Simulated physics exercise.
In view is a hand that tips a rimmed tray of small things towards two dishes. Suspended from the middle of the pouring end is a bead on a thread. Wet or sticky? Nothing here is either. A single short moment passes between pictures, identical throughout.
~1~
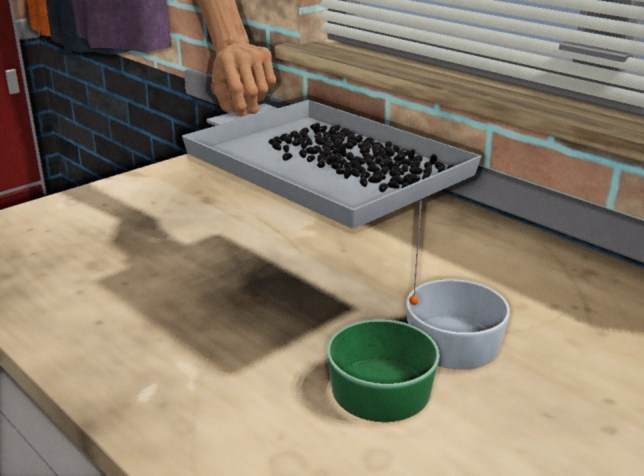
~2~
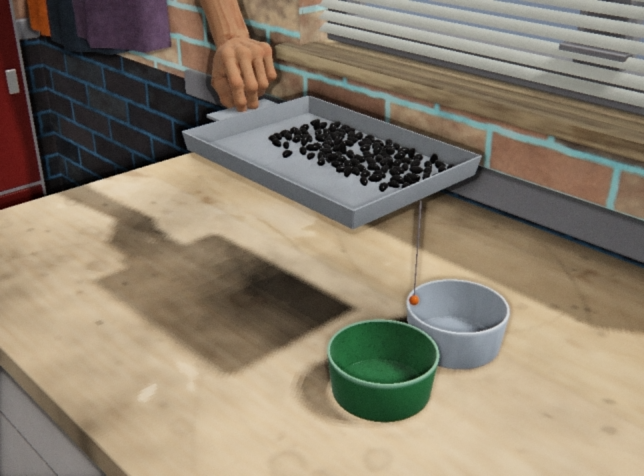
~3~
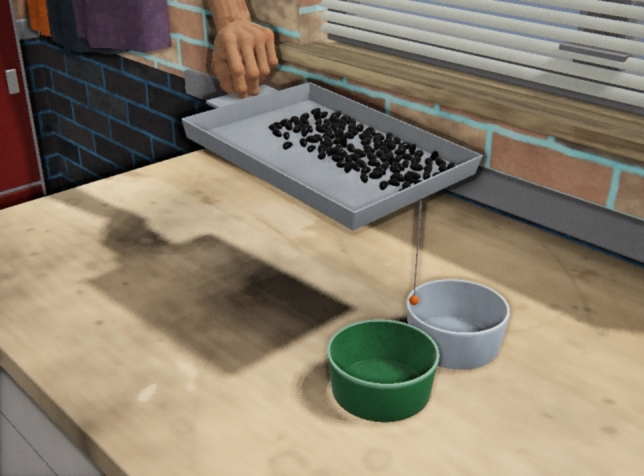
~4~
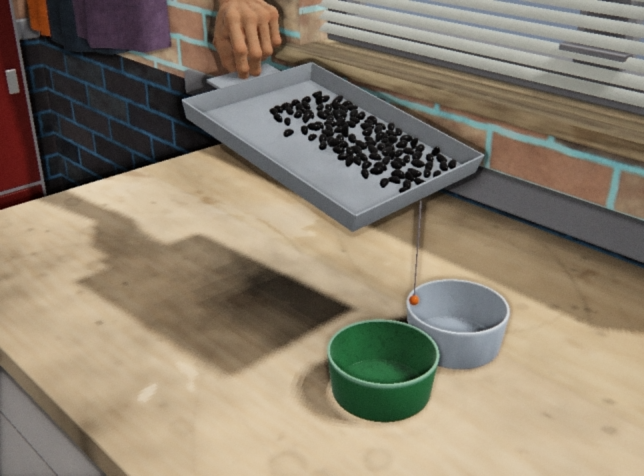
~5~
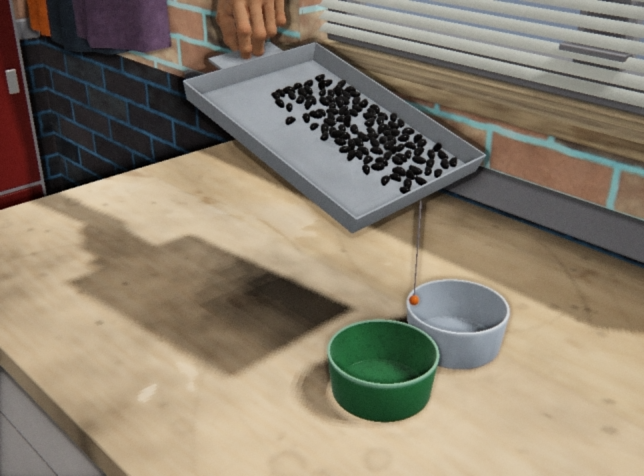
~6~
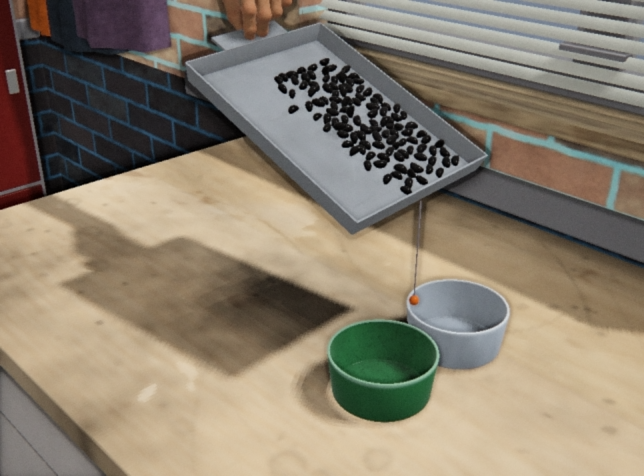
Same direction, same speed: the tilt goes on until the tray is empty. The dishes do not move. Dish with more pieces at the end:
Bigger share: Left.
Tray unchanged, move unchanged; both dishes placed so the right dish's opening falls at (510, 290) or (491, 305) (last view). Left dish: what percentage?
You'd end up with around 40 per cent and then around 50 per cent.
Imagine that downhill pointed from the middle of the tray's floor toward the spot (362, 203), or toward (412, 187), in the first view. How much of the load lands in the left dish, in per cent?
Shares: About 80 in a hundred, then about 0 in a hundred.
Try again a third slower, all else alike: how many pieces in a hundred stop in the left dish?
Close to 40 in a hundred.
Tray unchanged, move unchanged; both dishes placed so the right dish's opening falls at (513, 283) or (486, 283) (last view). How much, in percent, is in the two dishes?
Roughly 40% on the first try and 30% on the second.
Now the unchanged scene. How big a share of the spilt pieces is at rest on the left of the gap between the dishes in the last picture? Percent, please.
Around 10 per cent, I reckon.
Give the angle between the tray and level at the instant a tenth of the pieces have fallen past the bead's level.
I'd say close to 110 degrees.
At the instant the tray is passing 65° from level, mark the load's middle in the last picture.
Look around (407, 166) in the last picture.
Soon, tray tipped steeply; all on the tray.
A while on, tray tipped past a quarter turn; most on the tray; a stray few in the left dish; a stray few in the right dish; a small part outside both; a stray few in the air.
Towards the end, tray tipped past a quarter turn; about half in the left dish; a small part in the right dish; about a third outside both.
Finally, tray tipped past a quarter turn; about half in the left dish; a small part in the right dish; about a third outside both.
